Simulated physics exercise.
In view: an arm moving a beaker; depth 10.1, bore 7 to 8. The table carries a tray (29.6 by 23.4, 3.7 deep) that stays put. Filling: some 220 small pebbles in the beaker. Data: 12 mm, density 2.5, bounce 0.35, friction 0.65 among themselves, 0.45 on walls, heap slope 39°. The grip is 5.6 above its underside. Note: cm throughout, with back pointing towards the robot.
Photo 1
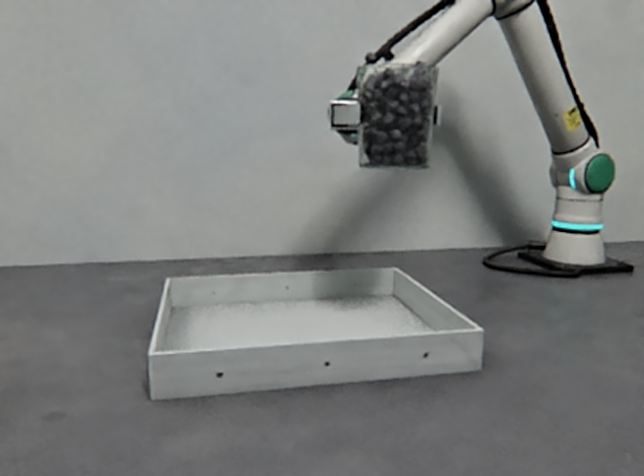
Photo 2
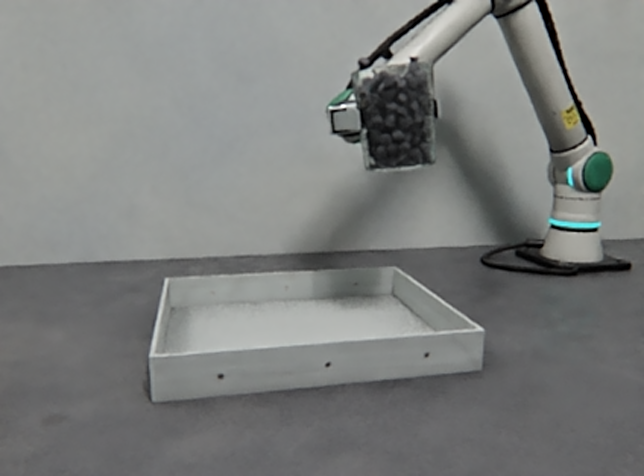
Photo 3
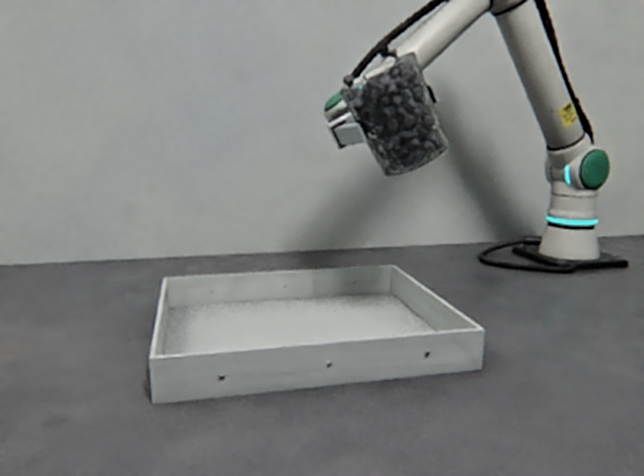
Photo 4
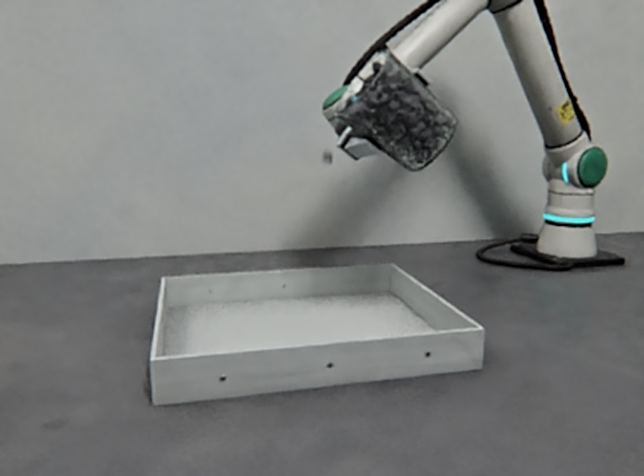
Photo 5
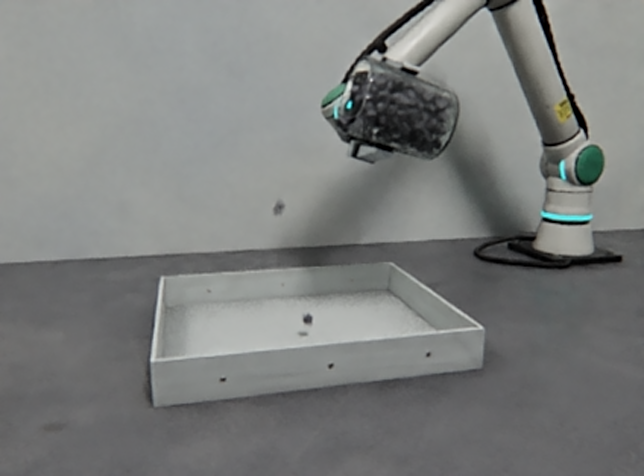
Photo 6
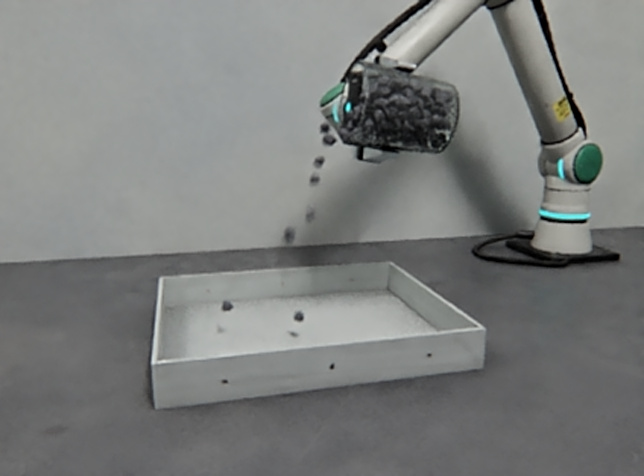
Against a plain grey wall, a robot arm tilts a clear container of dark pebbles above a shallow, light-coloured tray until it lies nearly sideways, and a few pebbles drop from its left end, some landing in the tray.
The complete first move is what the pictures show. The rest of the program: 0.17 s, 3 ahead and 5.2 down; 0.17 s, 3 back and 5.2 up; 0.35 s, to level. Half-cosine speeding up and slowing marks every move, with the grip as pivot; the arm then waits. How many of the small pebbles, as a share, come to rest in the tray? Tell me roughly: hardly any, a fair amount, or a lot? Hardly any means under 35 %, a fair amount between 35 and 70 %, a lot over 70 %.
Hardly any.
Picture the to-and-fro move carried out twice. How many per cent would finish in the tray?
Result: Approximately 15 per cent.
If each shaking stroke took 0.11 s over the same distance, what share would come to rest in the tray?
I'd expect close to 20 in a hundred.
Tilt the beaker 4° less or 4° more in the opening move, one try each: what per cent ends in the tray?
They would come to near 10 and 15 per cent.
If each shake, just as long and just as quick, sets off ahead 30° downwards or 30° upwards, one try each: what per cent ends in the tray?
Roughly 25 per cent, then 50 per cent.
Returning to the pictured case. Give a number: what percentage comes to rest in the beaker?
Something like 85 percent ends there.
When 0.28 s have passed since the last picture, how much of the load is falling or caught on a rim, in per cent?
Roughly 3 percent.
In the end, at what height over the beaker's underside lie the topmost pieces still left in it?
Around 10.0 centimetres above the underside.
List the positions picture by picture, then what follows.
In the first frame, beaker middle at (395, 120), level; upper third of the load around (397, 93), from x 365 to 425, top at y 60; 220 in the beaker.
In the second frame, beaker middle at (396, 119), tilted 8° forward; upper third of the load around (396, 92), from x 360 to 425, top at y 60.
In the third frame, beaker middle at (397, 118), tilted 28° forward; upper third of the load around (393, 93), from x 350 to 440, top at y 55.
In the fourth frame, beaker middle at (398, 115), tilted 53° forward; upper third of the load around (392, 96), from x 325 to 445, top at y 65; 219 in the beaker, 1 in flight or on a rim.
In the fifth frame, beaker middle at (399, 113), tilted 73° forward; upper third of the load around (396, 96), from x 280 to 450, top at y 80; 218 in the beaker, 1 in the tray, 1 in flight or on a rim.
In the sixth frame, beaker middle at (399, 112), tilted 81° forward; upper third of the load around (402, 96), from x 225 to 445, top at y 80; 213 in the beaker, 2 in the tray, 5 in flight or on a rim.
Then, 0.28 s later, tilted 81° forward, highest piece 25 above the table; 203 in the beaker, 11 in the tray, 6 in flight or on a rim.
Then, 0.55 s later, tilted 27° forward, highest piece 28 above the table; 192 in the beaker, 28 in the tray.
Then, 0.89 s later, level, highest piece 29 above the table; 192 in the beaker, 28 in the tray.
Then, 1.94 s later, level, highest piece 29 above the table; 192 in the beaker, 28 in the tray.
At rest, 192 in the beaker, 28 in the tray. That is 13 % in the tray.
